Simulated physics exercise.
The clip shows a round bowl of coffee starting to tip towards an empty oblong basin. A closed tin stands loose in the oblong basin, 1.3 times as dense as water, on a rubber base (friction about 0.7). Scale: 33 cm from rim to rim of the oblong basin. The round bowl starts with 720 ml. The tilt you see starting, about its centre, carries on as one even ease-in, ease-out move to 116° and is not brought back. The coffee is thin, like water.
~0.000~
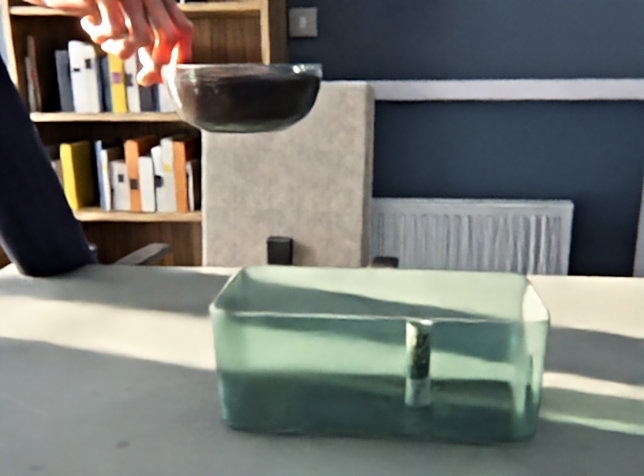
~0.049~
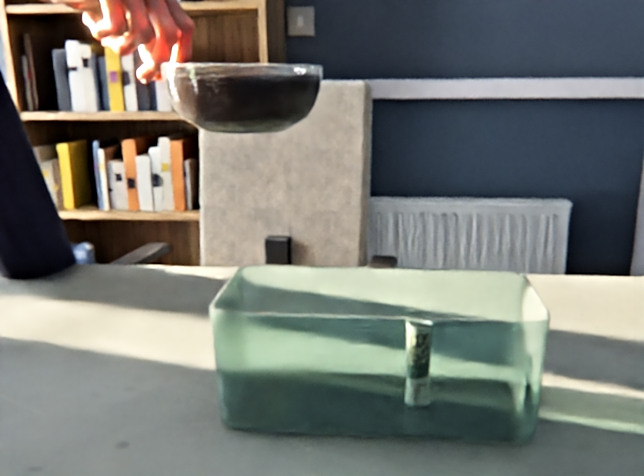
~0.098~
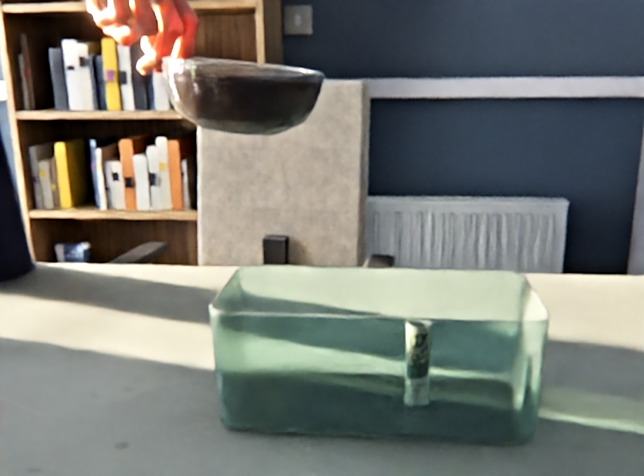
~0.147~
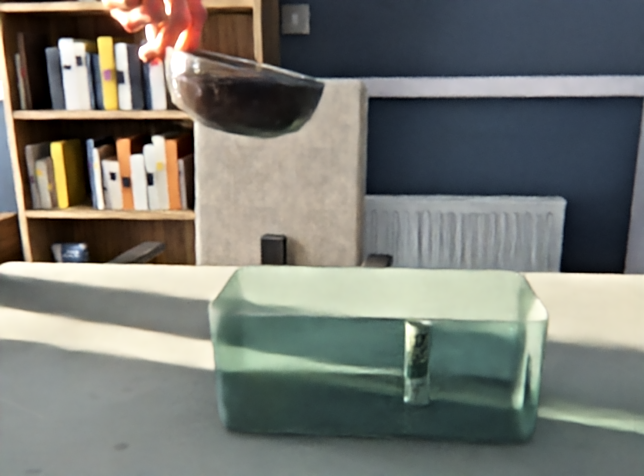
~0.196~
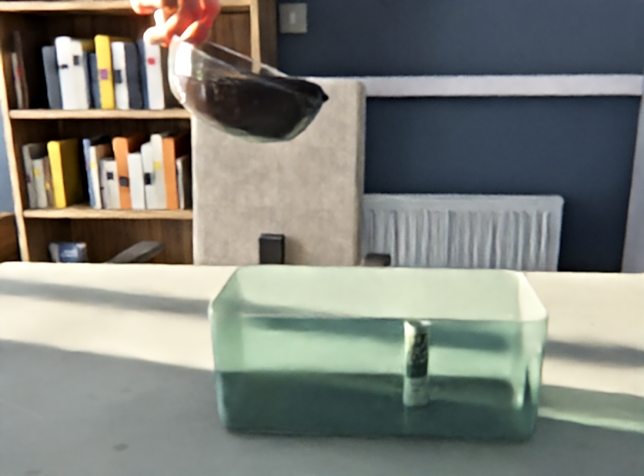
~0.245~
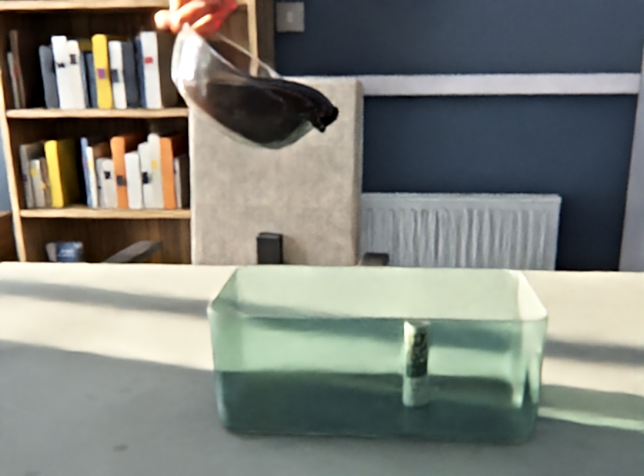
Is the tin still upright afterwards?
It falls.
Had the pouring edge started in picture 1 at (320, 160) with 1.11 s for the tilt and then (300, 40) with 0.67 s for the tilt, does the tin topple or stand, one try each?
First it stays up; then it goes over.
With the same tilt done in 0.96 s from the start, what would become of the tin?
Then it topples.
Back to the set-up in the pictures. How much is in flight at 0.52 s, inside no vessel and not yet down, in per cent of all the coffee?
Some 52 per cent.
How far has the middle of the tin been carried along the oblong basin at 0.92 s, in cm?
About 1 cm.
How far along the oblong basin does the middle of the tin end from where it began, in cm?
About 3.5 cm.
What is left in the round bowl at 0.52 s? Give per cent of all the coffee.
About 4 per cent.
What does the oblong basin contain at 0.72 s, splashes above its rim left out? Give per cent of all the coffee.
Some 98 per cent.
By 0.52 s the tilt is 104° and 4 per cent is still to pour; the tin stands where it began.
By 0.72 s the tilt is 116° and 0 per cent is still to pour; the tin leans 6°.
By 0.92 s the tilt is 116° and 0 per cent is still to pour; the tin leans 21°.
By 1.15 s the tilt is 116° and 0 per cent is still to pour; the tin lies on its side.
At rest the tin lies on its side.
